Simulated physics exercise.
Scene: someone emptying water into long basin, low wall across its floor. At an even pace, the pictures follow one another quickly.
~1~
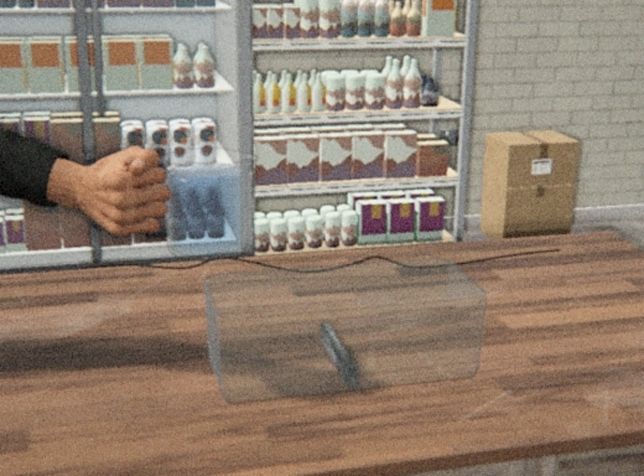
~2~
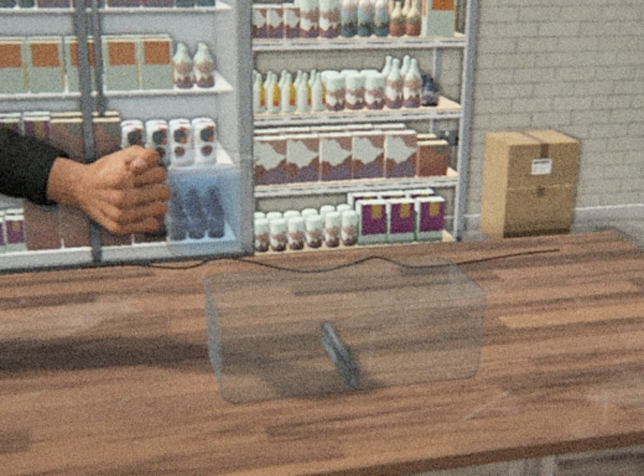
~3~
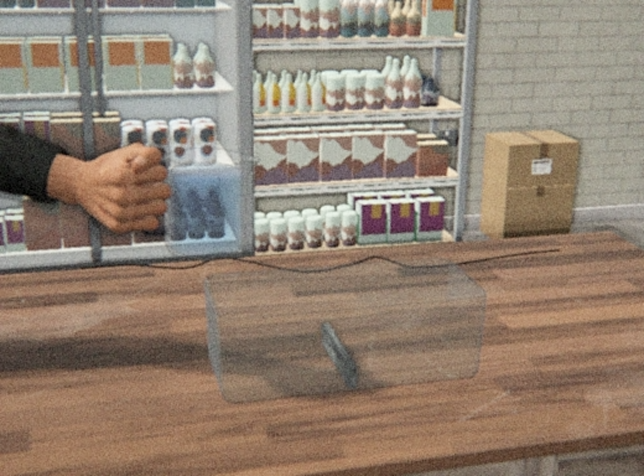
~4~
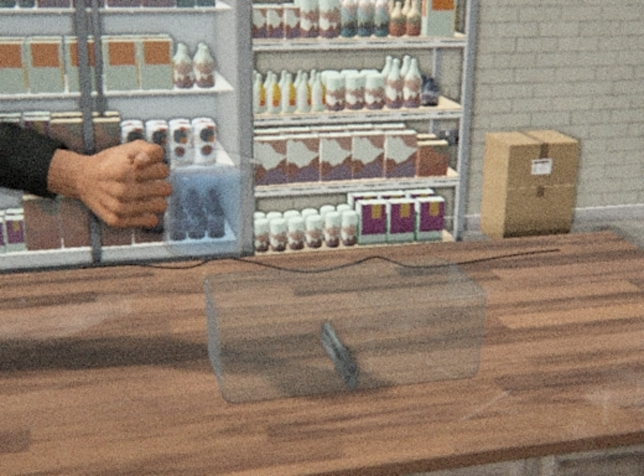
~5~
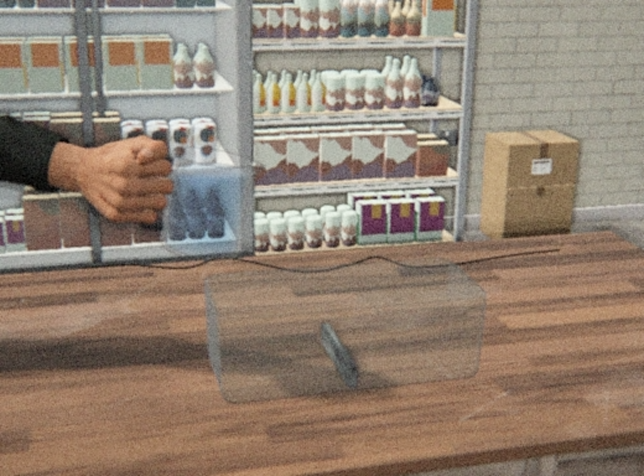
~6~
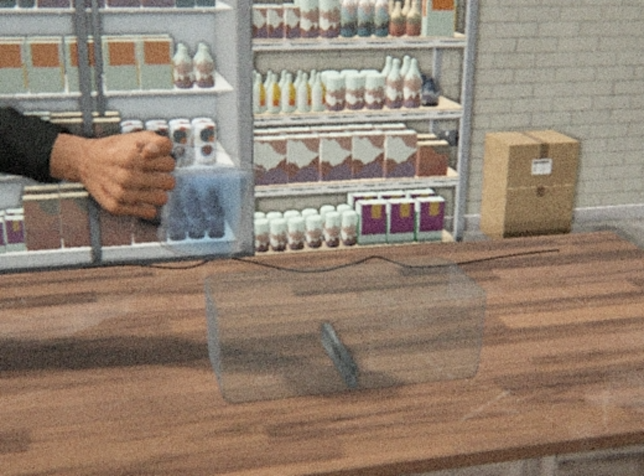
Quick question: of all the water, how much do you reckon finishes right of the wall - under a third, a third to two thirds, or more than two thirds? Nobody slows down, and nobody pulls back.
I'd say under a third.
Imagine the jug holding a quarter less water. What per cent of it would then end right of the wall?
Result: Around 10 per cent.
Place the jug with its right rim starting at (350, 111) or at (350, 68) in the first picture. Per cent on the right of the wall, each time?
It works out to around 80 % and then around 80 %.
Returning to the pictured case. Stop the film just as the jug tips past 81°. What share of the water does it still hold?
Amount still in: Approx. 75 %.
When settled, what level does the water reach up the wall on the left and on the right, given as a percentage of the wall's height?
About 80 left, about 10 right.
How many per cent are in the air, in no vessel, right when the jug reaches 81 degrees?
I'd put it at roughly 20 percent of it.
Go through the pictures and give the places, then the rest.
Tilt 0°; pouring edge (259, 156); surface from (167, 172) to (245, 168); the long basin's rim runs from (211, 298) to (467, 277); the wall's top is at (339, 345), in the first picture.
Tilt 1°; pouring edge (259, 157); surface from (167, 172) to (245, 169), in the second picture.
Tilt 2°; pouring edge (261, 158); surface from (168, 172) to (246, 170), in the third picture.
Tilt 5°; pouring edge (263, 161); surface from (169, 172) to (247, 170), in the fourth picture.
Tilt 9°; pouring edge (265, 165); surface from (170, 172) to (250, 171), in the fifth picture.
Tilt 14°; pouring edge (268, 170); surface from (174, 174) to (254, 171), in the sixth picture.
A moment on, the jug is tipped on its side and 74 per cent is still to pour, 8 is left of the wall and 0 right of it.
Next, the jug is tipped right over and 16 per cent is still to pour, 66 is left of the wall and 1 right of it.
Then the jug is tipped right over and 0 per cent is still to pour, 87 is left of the wall and 8 right of it.
Later the jug is tipped right over and 0 per cent is still to pour, 84 is left of the wall and 12 right of it.
Finally, 84 per cent lies left of the wall, 12 right of it and 4 outside.
